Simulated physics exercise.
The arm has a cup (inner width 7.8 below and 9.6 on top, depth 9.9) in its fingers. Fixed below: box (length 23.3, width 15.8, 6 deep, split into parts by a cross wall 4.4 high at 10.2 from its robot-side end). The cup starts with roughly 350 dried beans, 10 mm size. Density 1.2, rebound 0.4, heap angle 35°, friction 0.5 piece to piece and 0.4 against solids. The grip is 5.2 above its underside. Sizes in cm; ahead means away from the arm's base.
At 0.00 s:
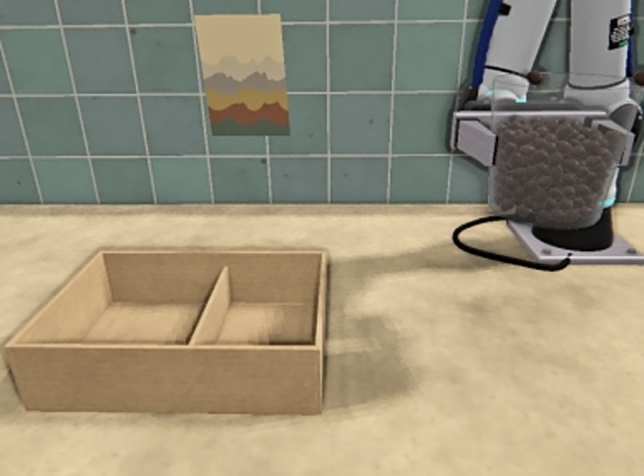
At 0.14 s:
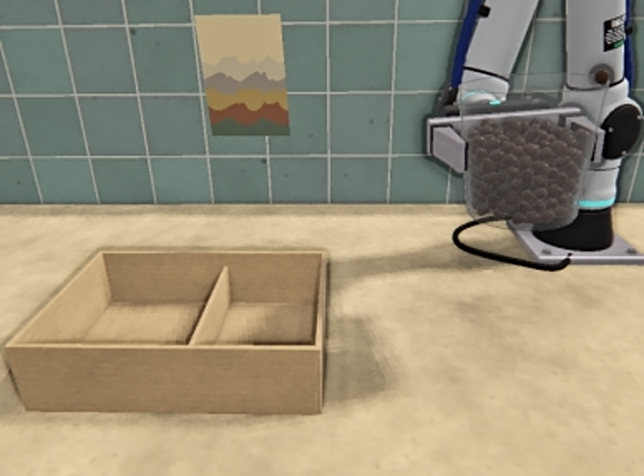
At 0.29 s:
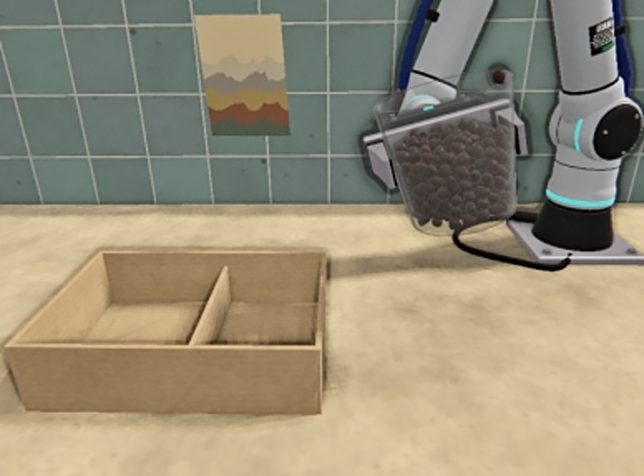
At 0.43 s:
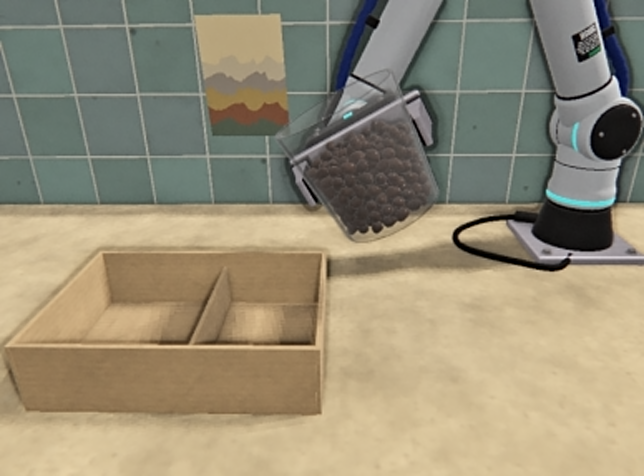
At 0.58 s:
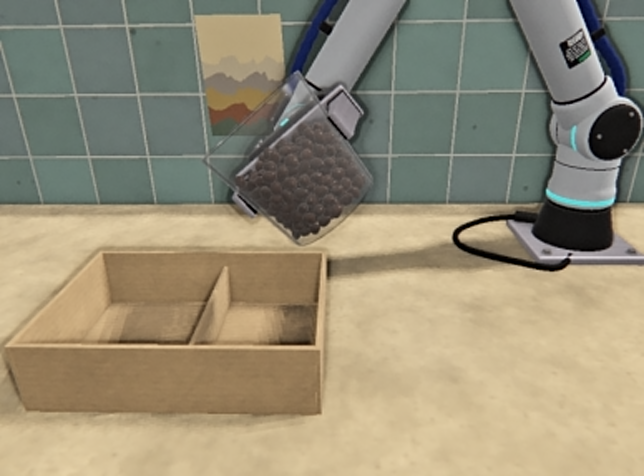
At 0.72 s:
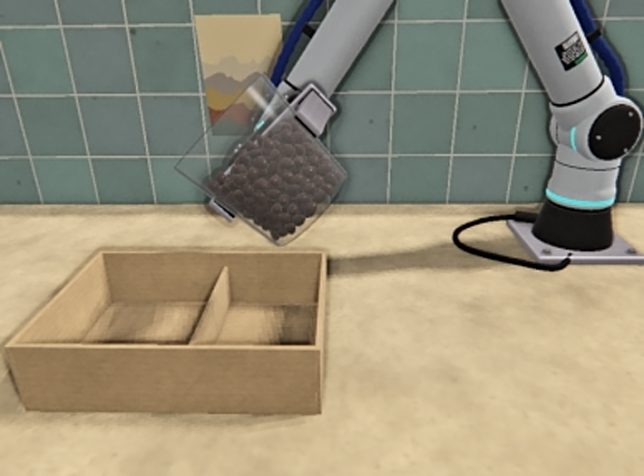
The footage shows a robot arm carrying a clear container of dark, rounded pieces leftward across a counter, tilting it steadily further to the left until it is steeply angled above the back of a divided wooden box.
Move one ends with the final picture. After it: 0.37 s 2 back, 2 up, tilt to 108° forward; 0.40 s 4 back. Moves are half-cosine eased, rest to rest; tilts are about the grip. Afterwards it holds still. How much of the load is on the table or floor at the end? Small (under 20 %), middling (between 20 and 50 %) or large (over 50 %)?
Share on the table or floor: Small (under 20 %).
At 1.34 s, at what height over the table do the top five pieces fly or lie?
About 20 cm.
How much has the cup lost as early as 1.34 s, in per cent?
Some 50 per cent.
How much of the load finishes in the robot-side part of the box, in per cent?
Some 85 per cent.
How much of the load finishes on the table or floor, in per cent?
About 0 per cent.
After 1.03 s, tilted 104° forward, highest piece 24 above the table; 354 in the cup.
After 1.34 s, tilted 108° forward, highest piece 20 above the table; 175 in the cup, 112 in the robot-side part, 50 in the far-side part, 17 in flight or on a rim.
After 1.69 s, tilted 108° forward, highest piece 19 above the table; 238 in the robot-side part, 55 in the cup, 53 in the far-side part, 8 in flight or on a rim.
After 2.74 s, tilted 108° forward, highest piece 4 above the table; 301 in the robot-side part, 53 in the far-side part.
In the end, 301 in the robot-side part, 53 in the far-side part. That is 0 % on the table or floor.
